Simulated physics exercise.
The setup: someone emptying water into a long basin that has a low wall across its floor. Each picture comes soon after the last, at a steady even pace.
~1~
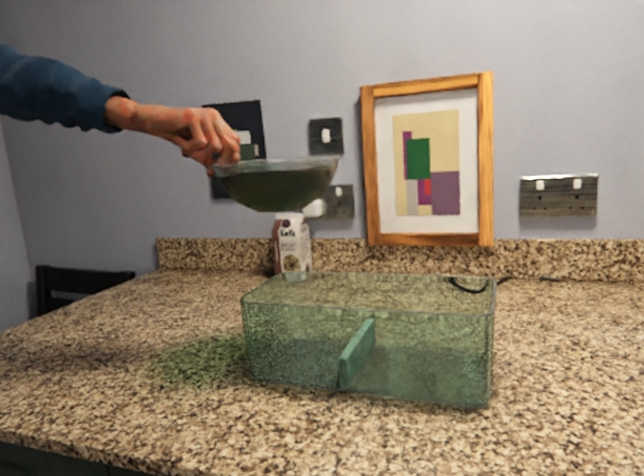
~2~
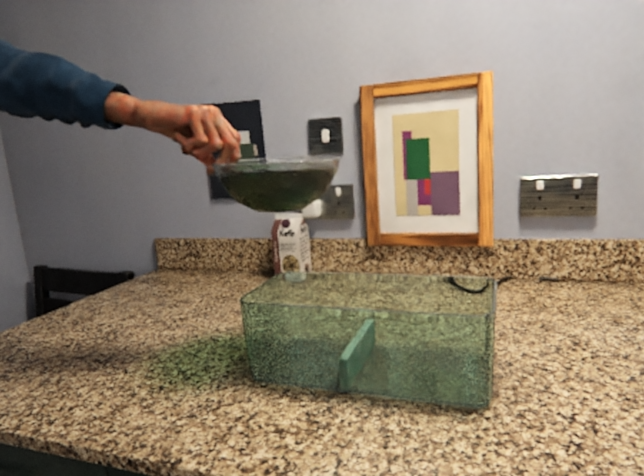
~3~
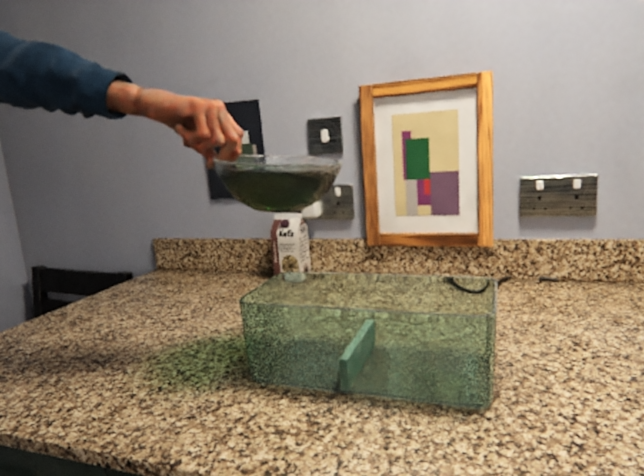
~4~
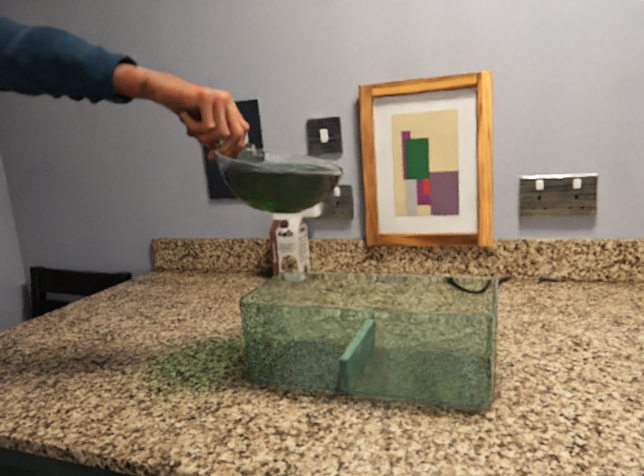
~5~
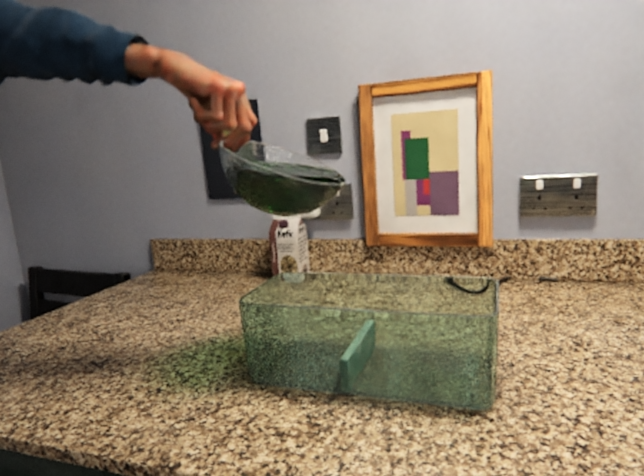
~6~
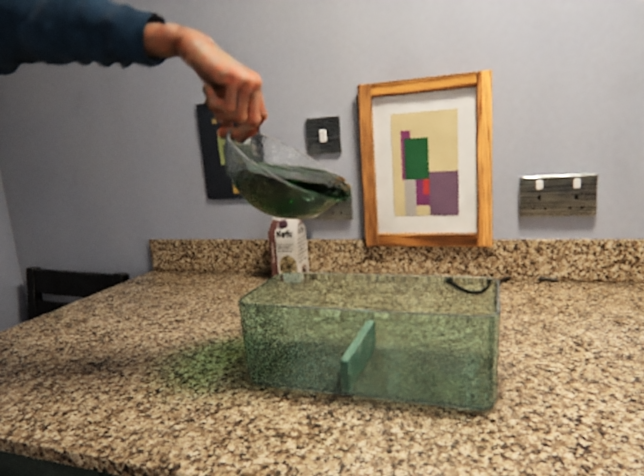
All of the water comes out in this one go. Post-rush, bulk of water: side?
The section to the right gets the largest share.
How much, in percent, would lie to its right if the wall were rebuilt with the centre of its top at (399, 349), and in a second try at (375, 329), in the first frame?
About 35 per cent on the first try, and 50 per cent on the second.
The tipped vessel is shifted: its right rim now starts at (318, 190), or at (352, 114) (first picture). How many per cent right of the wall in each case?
The first start yields 45 per cent, the second 75 per cent.
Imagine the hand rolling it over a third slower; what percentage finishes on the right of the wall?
I'd put it at some 80 percent.
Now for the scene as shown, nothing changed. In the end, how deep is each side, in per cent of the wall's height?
Near 30 on the left, 50 on the right.
A moment on, the tilt is 99° and 2 per cent is still to pour, 3 is left of the wall and 65 right of it.
Next, the tilt is 107° and 0 per cent is still to pour, 20 is left of the wall and 64 right of it.
Then the tilt is 107° and 0 per cent is still to pour, 26 is left of the wall and 69 right of it.
Later the tilt is 107° and 0 per cent is still to pour, 28 is left of the wall and 69 right of it.
In the end 28 per cent lies left of the wall, 68 right of it and 4 outside.
